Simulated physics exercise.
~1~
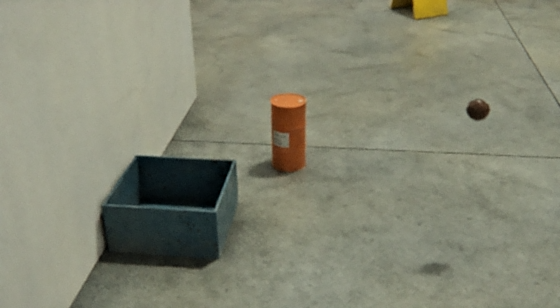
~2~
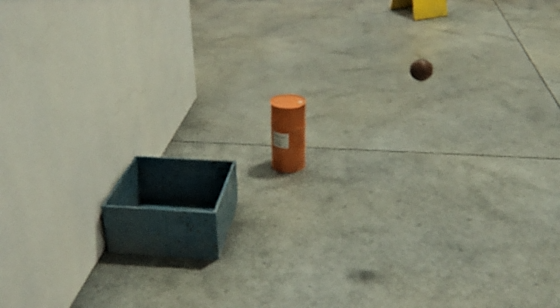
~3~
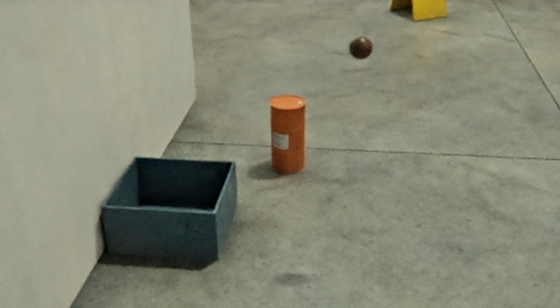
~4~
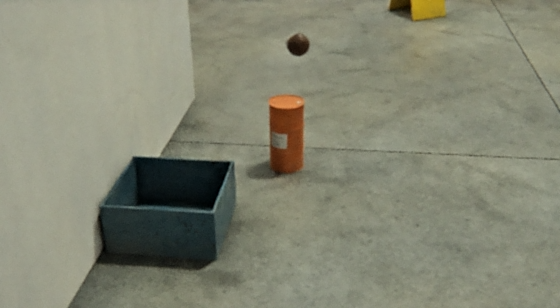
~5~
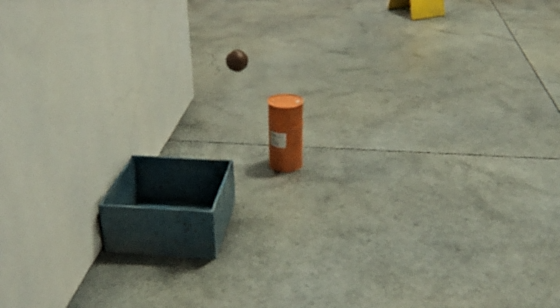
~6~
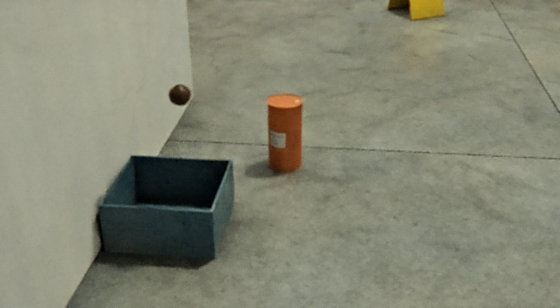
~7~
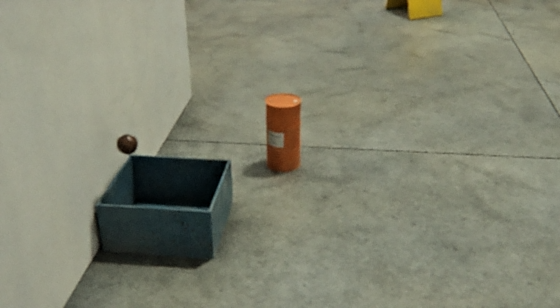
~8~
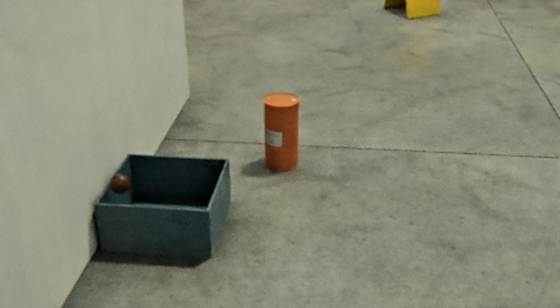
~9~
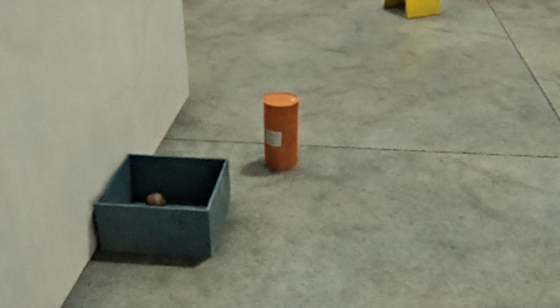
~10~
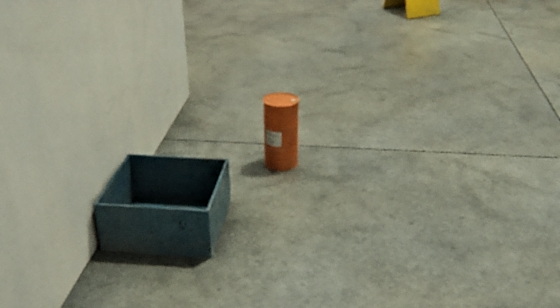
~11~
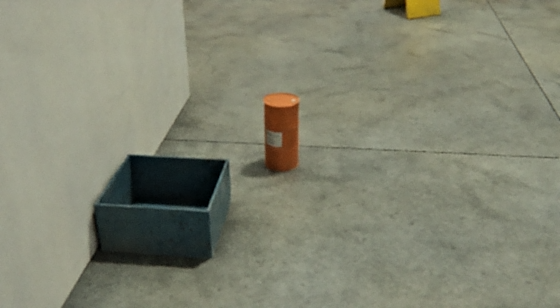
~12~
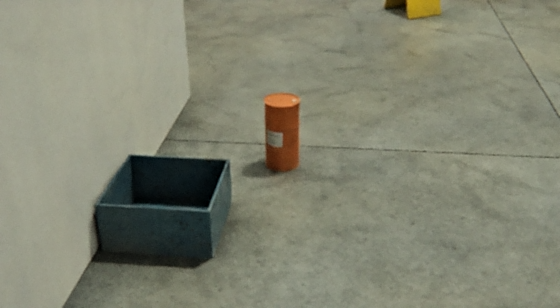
On a concrete floor, a brown ball arcs left past an orange canister and drops into an open box.
